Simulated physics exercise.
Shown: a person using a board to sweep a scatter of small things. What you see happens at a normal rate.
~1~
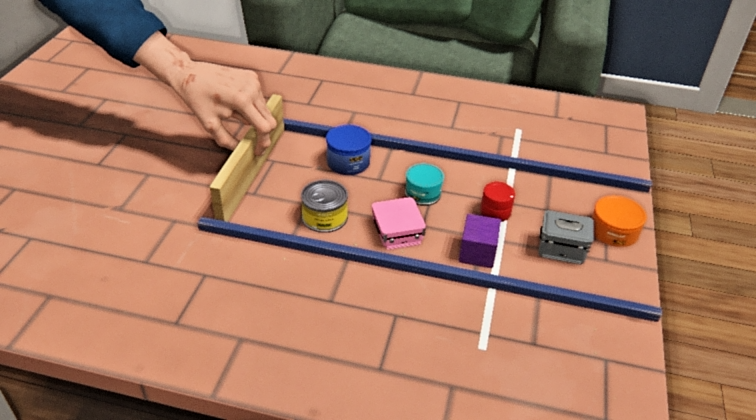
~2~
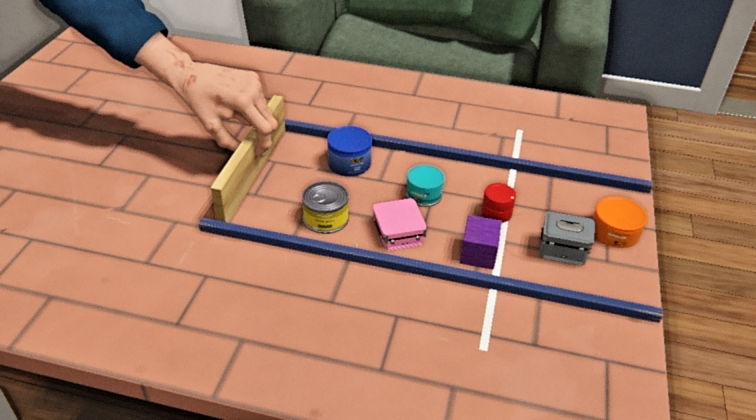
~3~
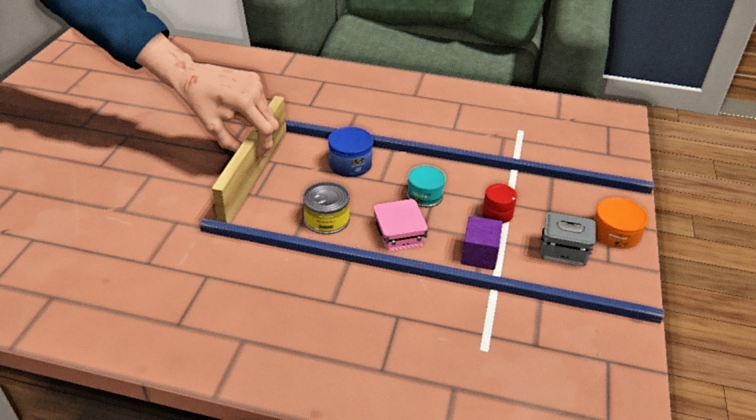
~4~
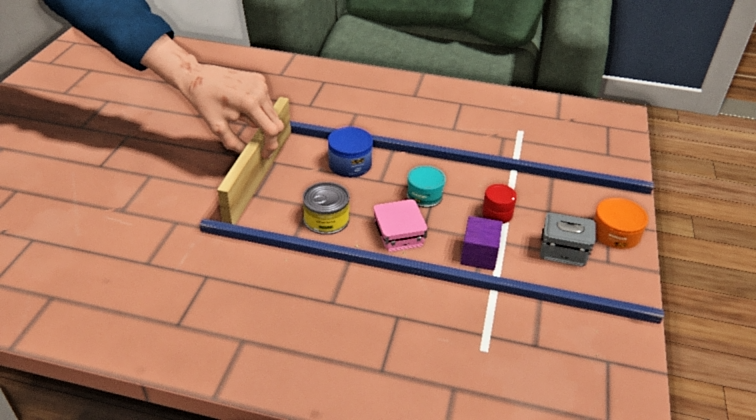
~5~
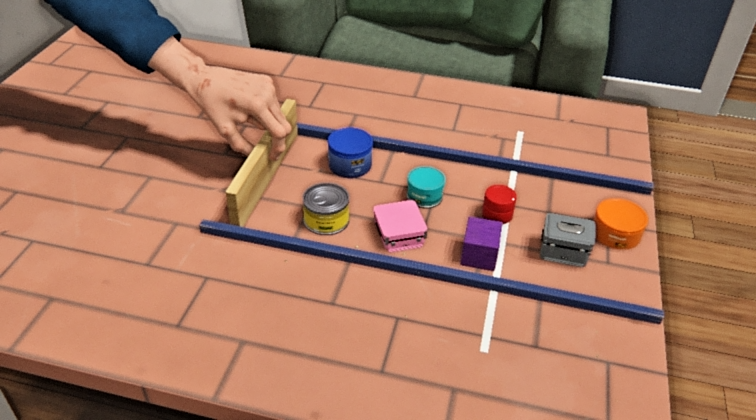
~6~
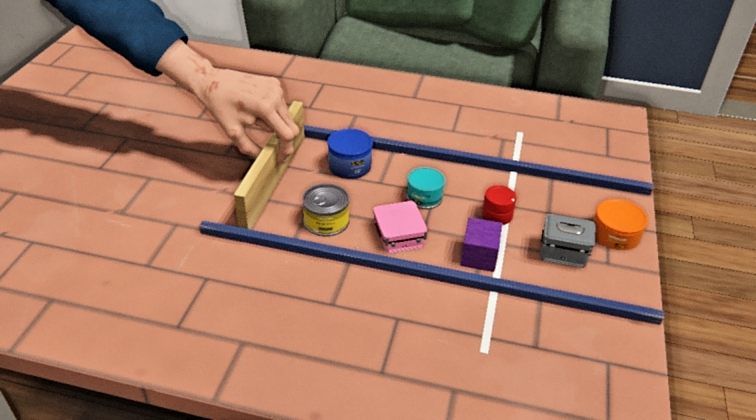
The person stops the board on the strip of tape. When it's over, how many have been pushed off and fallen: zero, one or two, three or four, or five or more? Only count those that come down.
By the end, zero have fallen.
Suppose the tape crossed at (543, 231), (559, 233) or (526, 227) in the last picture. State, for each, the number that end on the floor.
0, 2, 0.
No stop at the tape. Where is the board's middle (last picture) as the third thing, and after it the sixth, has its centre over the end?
In pixels, around (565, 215) followed by around (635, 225).
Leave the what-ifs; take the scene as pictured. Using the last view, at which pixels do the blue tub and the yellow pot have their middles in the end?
(535, 184) and (526, 243), roughly.
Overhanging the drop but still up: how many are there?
That'd be 0.
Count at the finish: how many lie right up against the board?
Count: 3.
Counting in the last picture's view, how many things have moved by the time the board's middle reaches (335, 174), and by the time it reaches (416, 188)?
Tally at point one: 2; at point two: 5.
Soon after, none off yet; orange tub at rest near (619, 225); grey case at rest near (567, 241); red lid at rest near (499, 206).
After that, none off yet; orange tub at rest near (619, 225); grey case moving near (573, 242); red lid at rest near (499, 206).
In the end, the number that fall off is zero.
